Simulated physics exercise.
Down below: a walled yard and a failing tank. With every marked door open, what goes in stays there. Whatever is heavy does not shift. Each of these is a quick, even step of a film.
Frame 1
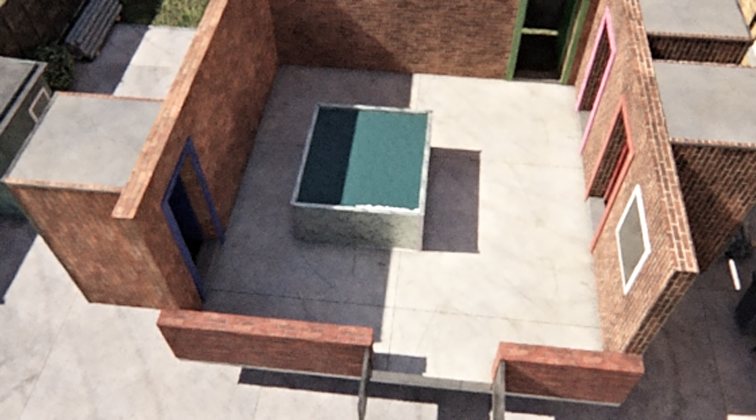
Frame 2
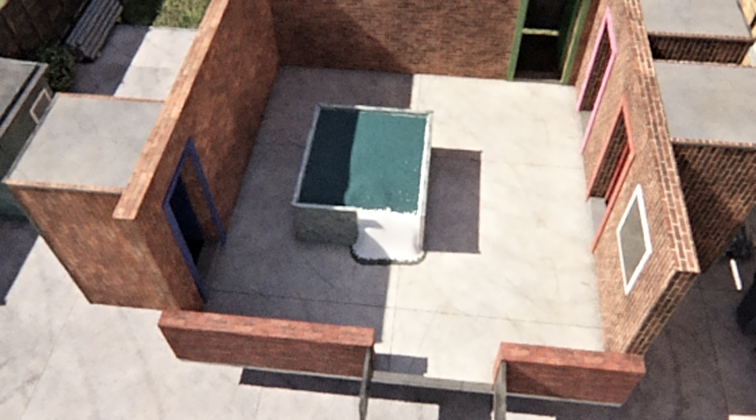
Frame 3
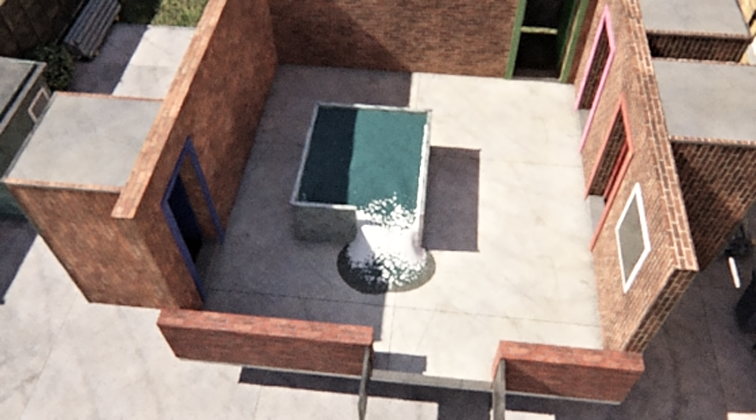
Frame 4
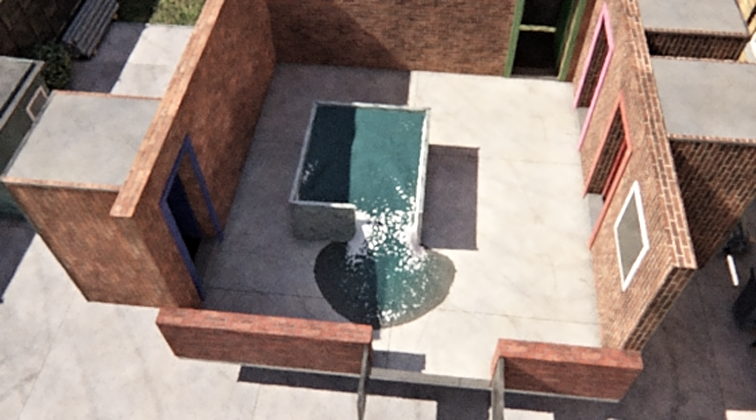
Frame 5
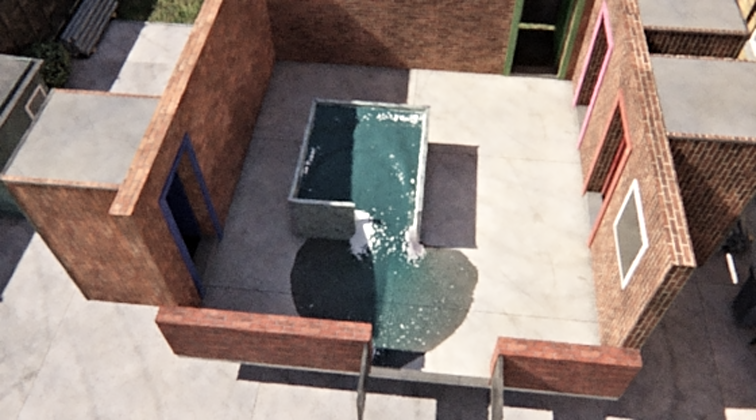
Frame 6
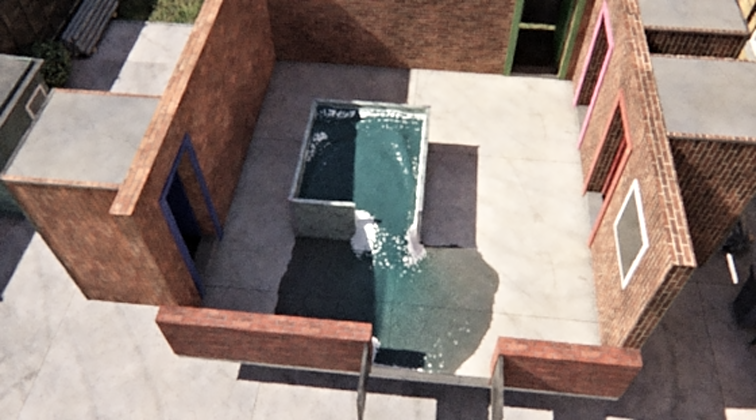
In a brick-walled yard seen from above, a square open tank sits full of still, blue-green water. White water bursts through a gap in its near side, and a dark, foam-flecked pool fans out across the pale paving, widening to the low front walls as the tank's level drops.
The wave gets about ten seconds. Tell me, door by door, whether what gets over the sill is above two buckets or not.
Pink door: Not above; red door: Not above; green door: Not above; blue door: Not above.
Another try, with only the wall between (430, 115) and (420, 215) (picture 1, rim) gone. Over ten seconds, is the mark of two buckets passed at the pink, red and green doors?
Checking each one, pink door crosses the line, then red door crosses the line, then green door crosses the line.
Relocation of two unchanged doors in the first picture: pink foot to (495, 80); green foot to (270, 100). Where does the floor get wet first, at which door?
Answer: The door marked blue.
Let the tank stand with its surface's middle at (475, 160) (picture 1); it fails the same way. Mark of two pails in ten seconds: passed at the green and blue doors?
Looking at it, the green door breaks the limit and the blue door comes in under.
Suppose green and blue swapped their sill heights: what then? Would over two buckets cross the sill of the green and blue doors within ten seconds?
The green one falls short, the blue one exceeds it.
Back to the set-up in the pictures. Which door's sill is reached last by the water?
Result: The green door.
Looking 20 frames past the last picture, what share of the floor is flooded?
50 %, roughly.
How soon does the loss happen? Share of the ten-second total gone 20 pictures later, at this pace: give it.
It works out at roughly 55 per cent.
A moment on, water covers 20 % of the floor; the pink door not reached, the red door not reached, the green door not reached, the blue door not reached.
Next, water covers 25 % of the floor; the pink door not reached, the red door not reached, the green door not reached, the blue door wet at the sill, nothing in.
Then, water covers 50 % of the floor; the pink door not reached, the red door wet at the sill, nothing in, the green door not reached, the blue door under two buckets in.
Later, water covers 80 % of the floor; the pink door wet at the sill, nothing in, the red door wet at the sill, nothing in, the green door wet at the sill, nothing in, the blue door under two buckets in.
In the end, water covers 90 % of the floor; the pink door under two buckets in, the red door wet at the sill, nothing in, the green door wet at the sill, nothing in, the blue door under two buckets in.
